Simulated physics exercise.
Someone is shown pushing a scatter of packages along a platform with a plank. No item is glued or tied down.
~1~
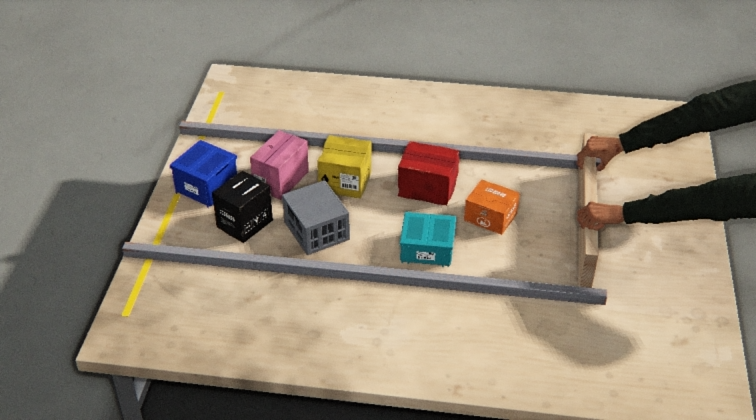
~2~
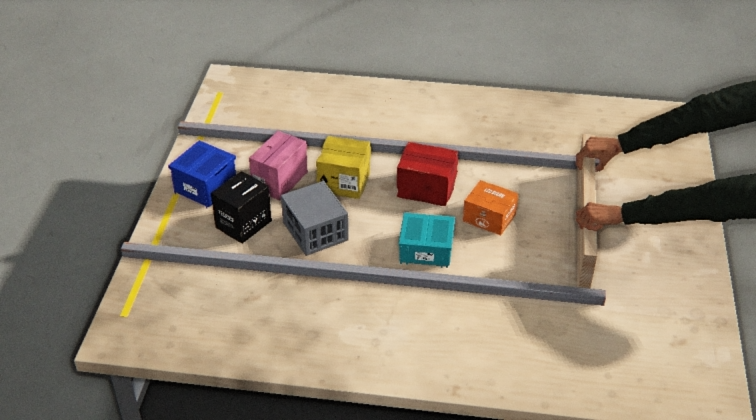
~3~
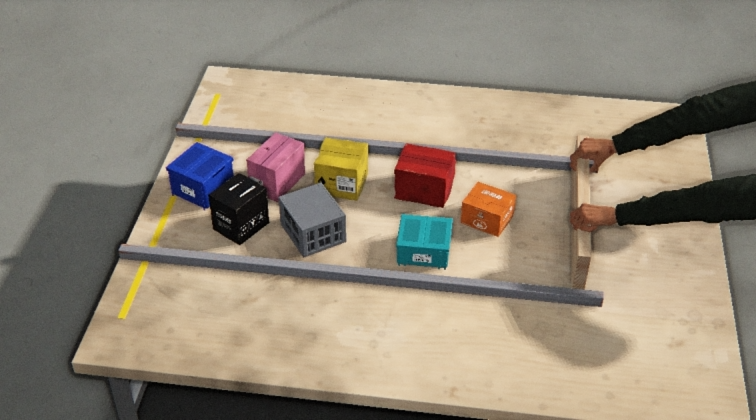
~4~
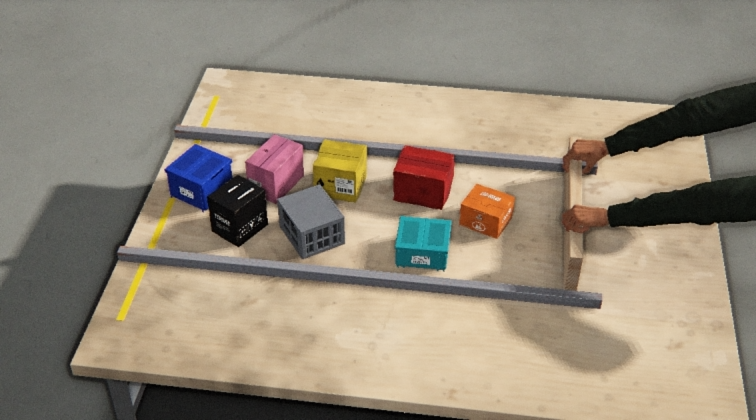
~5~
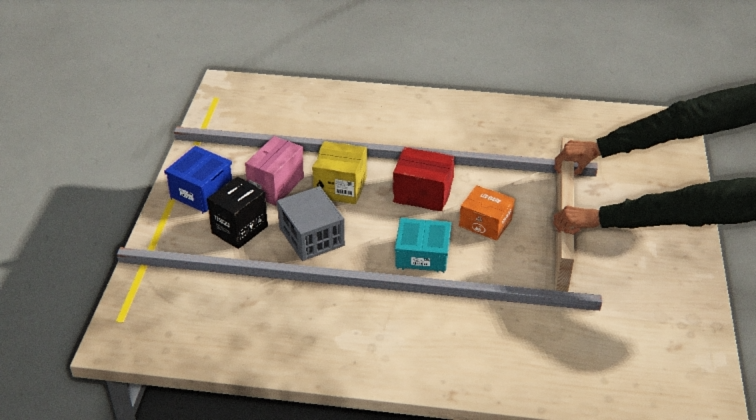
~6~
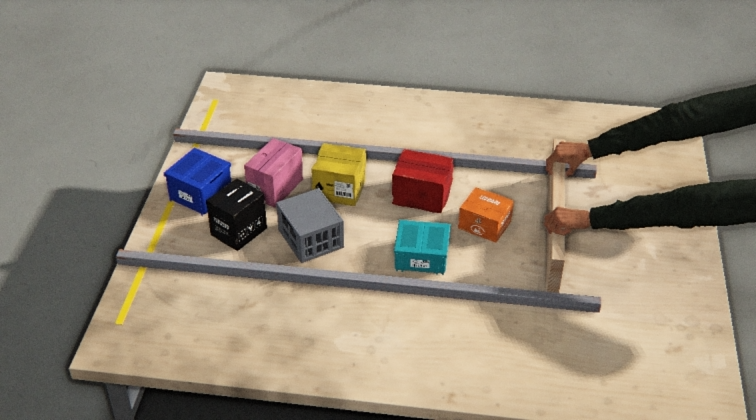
On a wooden table with two grey rails and a yellow tape line, two hands slide a plank slowly left toward scattered coloured boxes and crates, closing some of the gap to the orange box while the packages stay in place.
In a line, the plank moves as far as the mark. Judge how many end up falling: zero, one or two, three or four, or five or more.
My judgement: Five or more.
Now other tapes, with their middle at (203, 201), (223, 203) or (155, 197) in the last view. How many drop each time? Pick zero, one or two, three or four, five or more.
Five or more; three to four; 5 or more.
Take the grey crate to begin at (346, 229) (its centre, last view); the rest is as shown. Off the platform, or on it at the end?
Note: Grey crate leaves the top.
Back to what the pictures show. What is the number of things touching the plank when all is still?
3.
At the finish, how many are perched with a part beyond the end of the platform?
3 is the number.
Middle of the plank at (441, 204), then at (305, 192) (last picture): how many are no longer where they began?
First 3, then 8.
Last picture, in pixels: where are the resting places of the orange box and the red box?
Final positions - orange box around (150, 189), red box around (169, 143).
Soon after, none off yet; blue tote at rest near (199, 182); black parcel at rest near (237, 214); pink parcel at rest near (274, 173).
After that, none off yet; blue tote displaced about its own width near (152, 180); black parcel displaced about its own width near (175, 210); pink parcel displaced about its own width near (203, 166).
In the end, the number that fall off is five or more; gone, yellow parcel, grey crate, pink parcel, black parcel and blue tote.
